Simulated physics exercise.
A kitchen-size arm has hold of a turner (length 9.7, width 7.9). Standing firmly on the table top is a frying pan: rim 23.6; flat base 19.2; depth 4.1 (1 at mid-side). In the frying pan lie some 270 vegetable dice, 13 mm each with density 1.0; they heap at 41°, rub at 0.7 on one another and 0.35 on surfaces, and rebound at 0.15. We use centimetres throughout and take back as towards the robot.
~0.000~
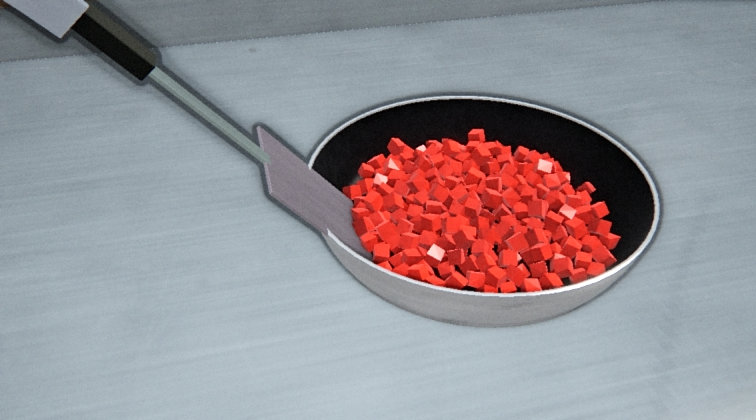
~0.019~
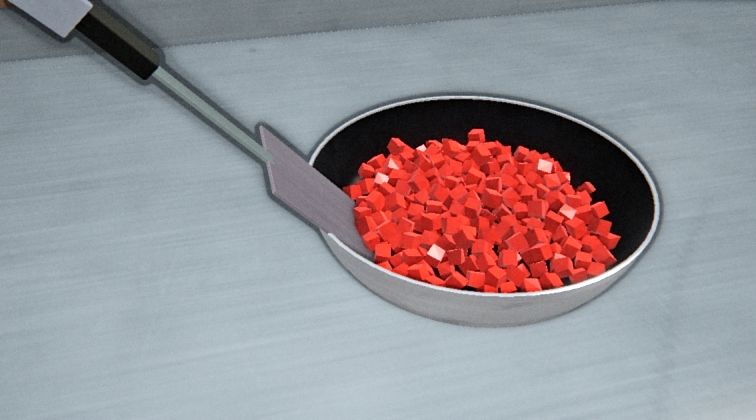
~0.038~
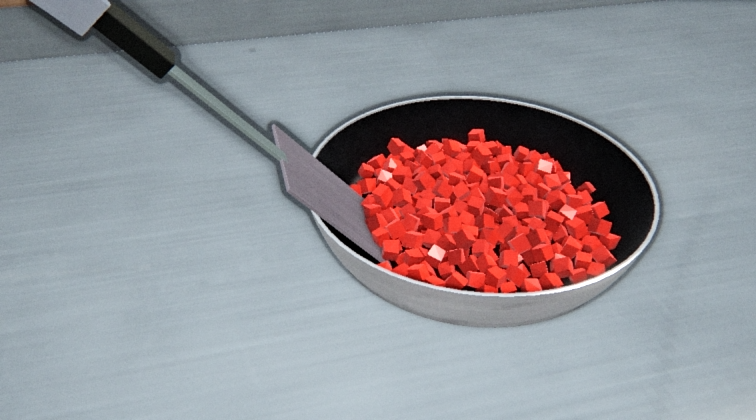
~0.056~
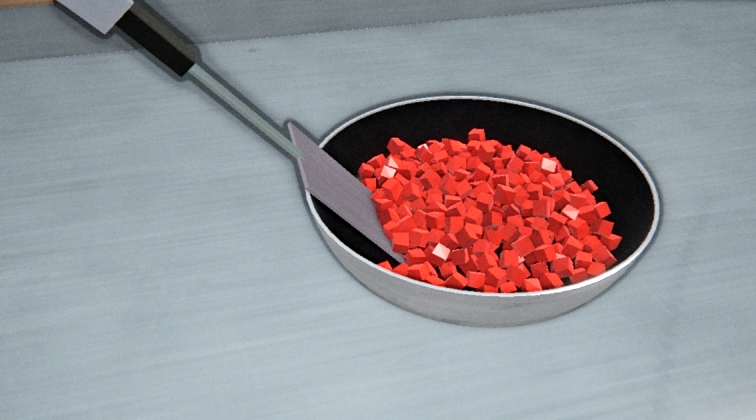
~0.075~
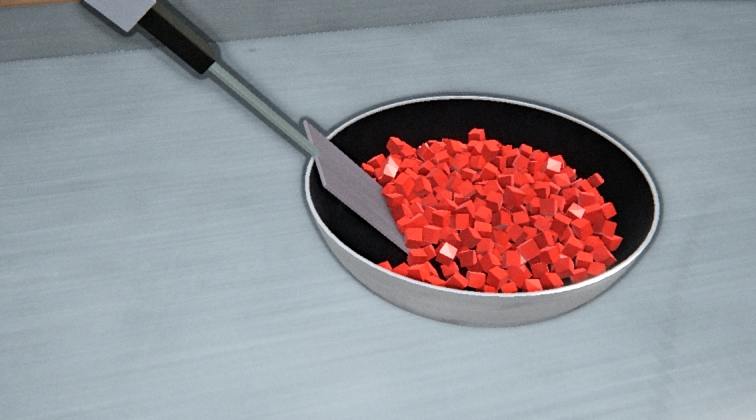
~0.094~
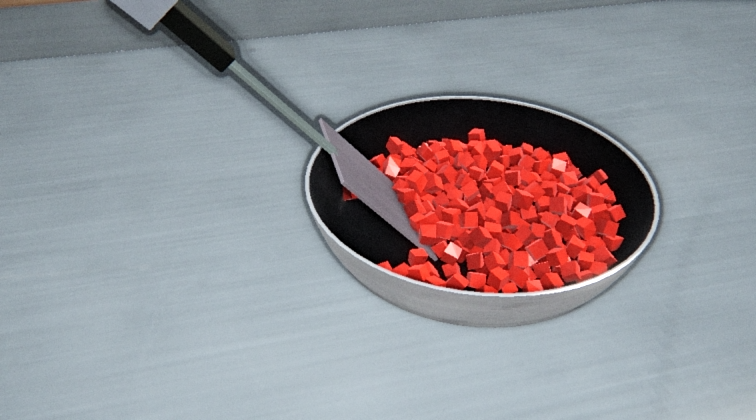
On a pale blue-grey table top with faint streaks, seen from above at an angle, the view stays still throughout. A frying pan with a black inside and light rim sits right of centre, heaped with small red cubes, a few of them pale pink, while a grey turner with a black grip reaches in from the upper left. The turner slides steadily rightward across the pan, nudging the nearest cubes and baring dark pan behind it.
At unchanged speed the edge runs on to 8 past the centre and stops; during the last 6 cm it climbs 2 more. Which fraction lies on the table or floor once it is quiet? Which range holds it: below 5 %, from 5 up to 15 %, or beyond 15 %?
The range from 5 up to 15 %.
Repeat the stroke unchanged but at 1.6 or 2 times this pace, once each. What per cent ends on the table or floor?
Near 20 and near 30 percent respectively.
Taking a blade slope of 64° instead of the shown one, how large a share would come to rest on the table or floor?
In that case some 20 per cent.
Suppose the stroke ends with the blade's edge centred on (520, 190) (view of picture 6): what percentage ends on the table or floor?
Around 0 percent.
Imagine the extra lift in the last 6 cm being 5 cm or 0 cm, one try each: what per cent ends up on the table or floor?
Try one gives about 15 in a hundred, try two about 5 in a hundred.
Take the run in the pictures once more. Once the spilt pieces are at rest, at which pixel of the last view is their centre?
My best guess is near (669, 200).
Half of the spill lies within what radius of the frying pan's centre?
It's around 16 cm.
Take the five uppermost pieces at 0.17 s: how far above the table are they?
They are around 4 cm up.
By 0.17 s, sloping 50°, highest piece 5 above the table; 269 in the frying pan.
By 0.25 s, sloping 50°, highest piece 6 above the table; 268 in the frying pan, 1 on the blade or in flight.
By 0.49 s, sloping 50°, highest piece 6 above the table; 245 in the frying pan, 22 on the table or floor, 2 on the blade or in flight.
By 1.54 s, sloping 50°, highest piece 6 above the table; 245 in the frying pan, 24 on the table or floor.
Final count, 245 in the frying pan, 24 on the table or floor. That is 9 % on the table or floor.
